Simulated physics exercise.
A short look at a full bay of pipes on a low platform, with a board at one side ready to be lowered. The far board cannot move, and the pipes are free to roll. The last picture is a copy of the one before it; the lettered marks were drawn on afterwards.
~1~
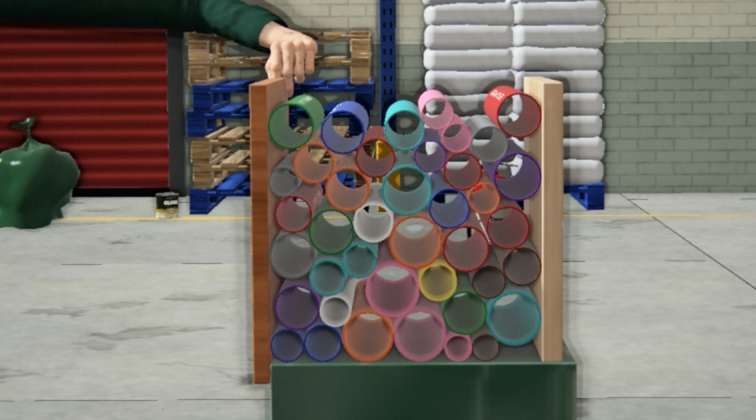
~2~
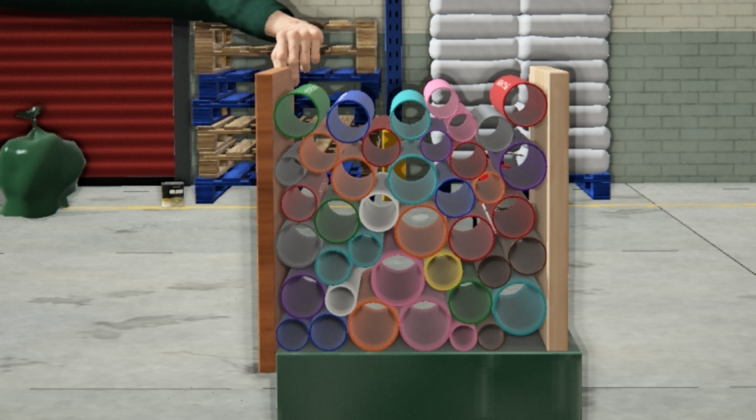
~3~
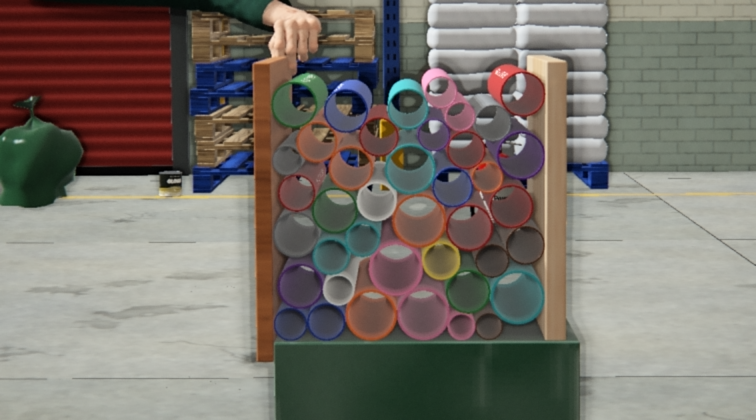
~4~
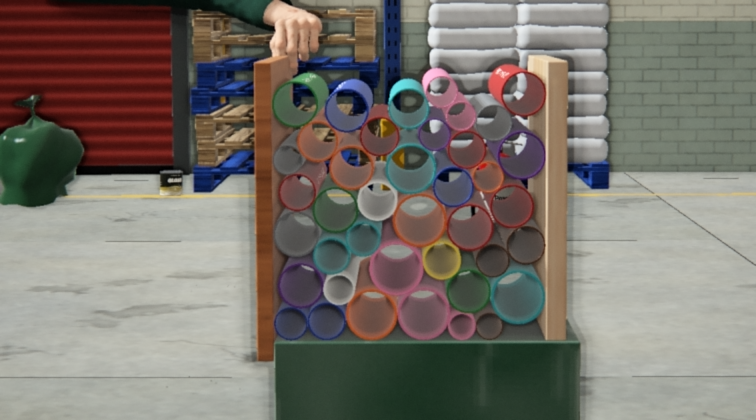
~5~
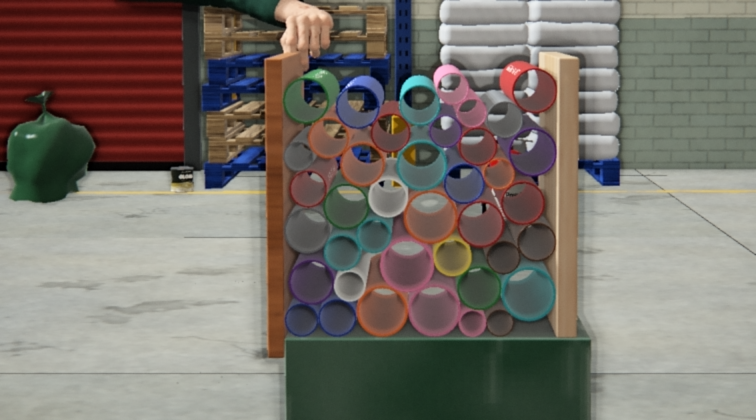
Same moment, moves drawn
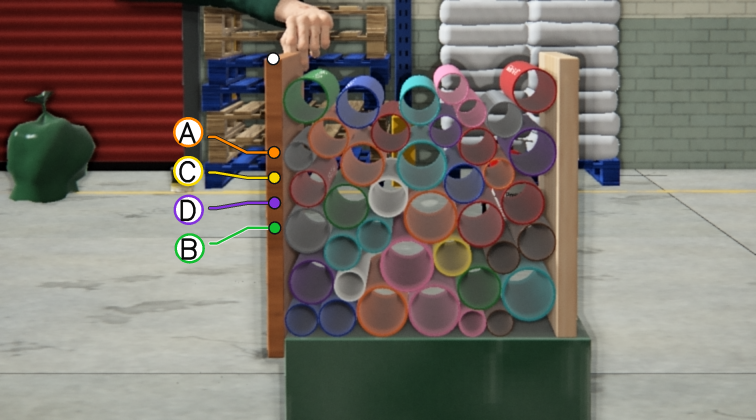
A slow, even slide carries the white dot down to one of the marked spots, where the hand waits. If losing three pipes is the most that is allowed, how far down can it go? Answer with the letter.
The lowest mark that will do is D.
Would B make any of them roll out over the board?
Yes, at B.
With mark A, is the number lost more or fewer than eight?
It loses fewer than eight.
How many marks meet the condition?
The number is three.
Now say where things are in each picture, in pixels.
The first frame shows a purple pipe (297, 308); a grey pipe (292, 256); a red pipe (508, 227).
The second frame shows a red pipe (513, 217); an orange pipe (353, 179).
The third frame shows an orange pipe (317, 142); a blue pipe (346, 111).
The fourth frame shows side board (276, 196); a blue pipe (291, 323).
The fifth frame shows a brown pipe (500, 323); a purple pipe (311, 282); a grey pipe (307, 230).
On the copy, A at (274, 152); B at (275, 228); C at (274, 177); D at (275, 203); the white dot at (273, 59).
On D. First, top of the board (283, 123).
Then, top of the board (283, 195).
Finally, top of the board (283, 202), two out over the board.
By contrast, A one out over the board; B more than three out over the board; C two out over the board.
